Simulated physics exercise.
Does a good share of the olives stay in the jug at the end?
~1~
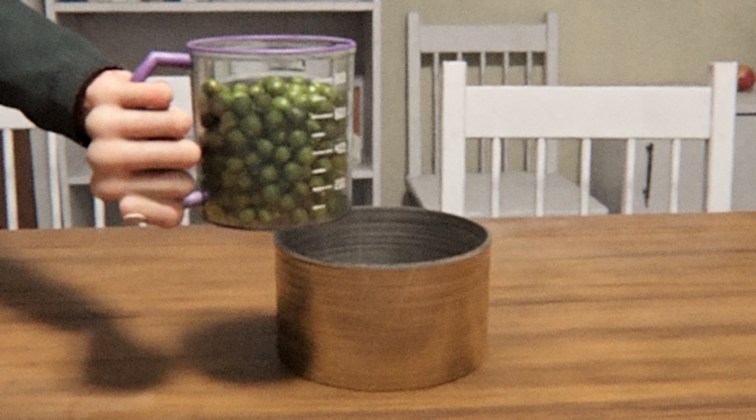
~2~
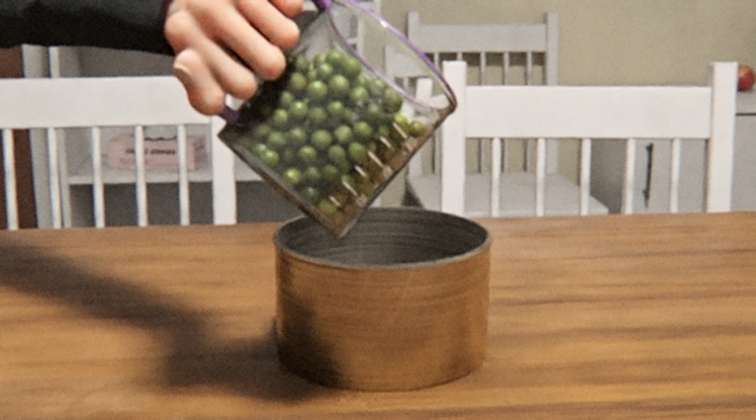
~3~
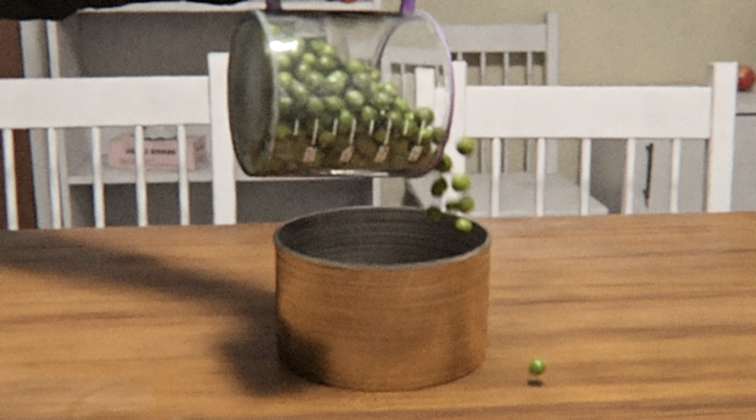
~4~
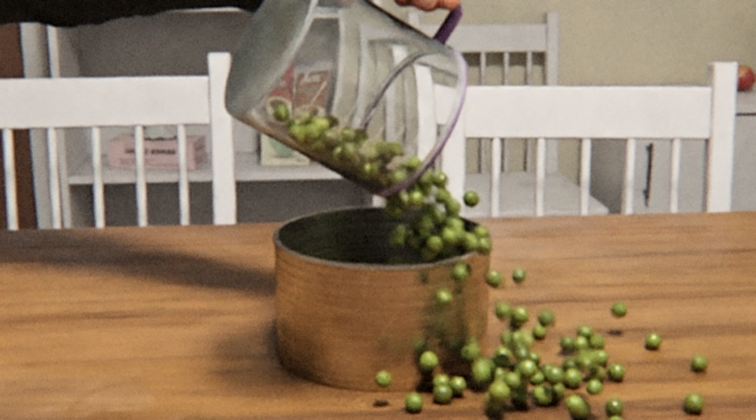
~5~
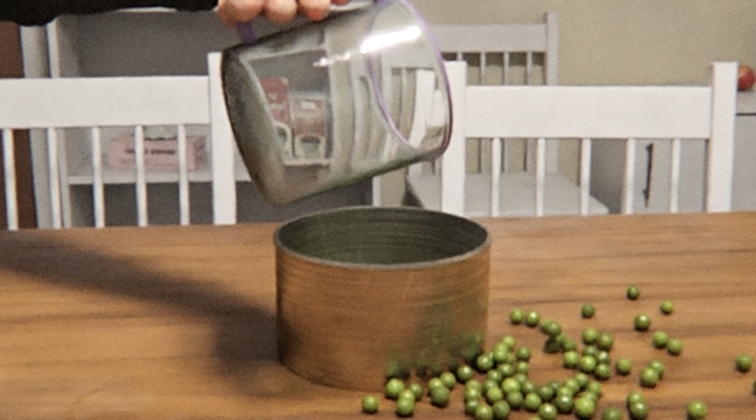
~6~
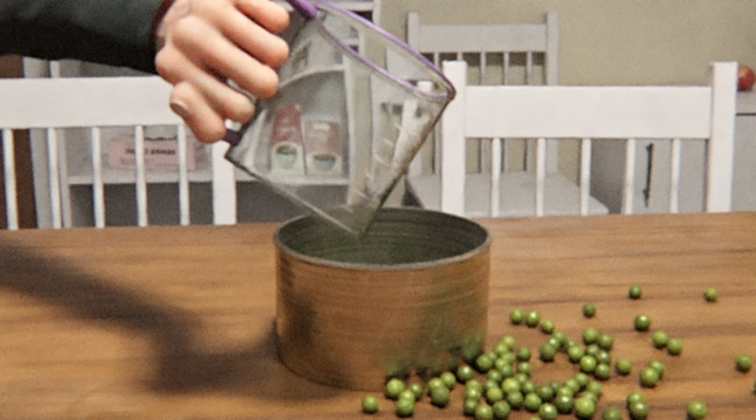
No, the jug is empty when the hand tilts it back. The olives have gone into the pot or onto the table beside it.
A hand pours green olives from a jug into a pot, scattering some across the table.
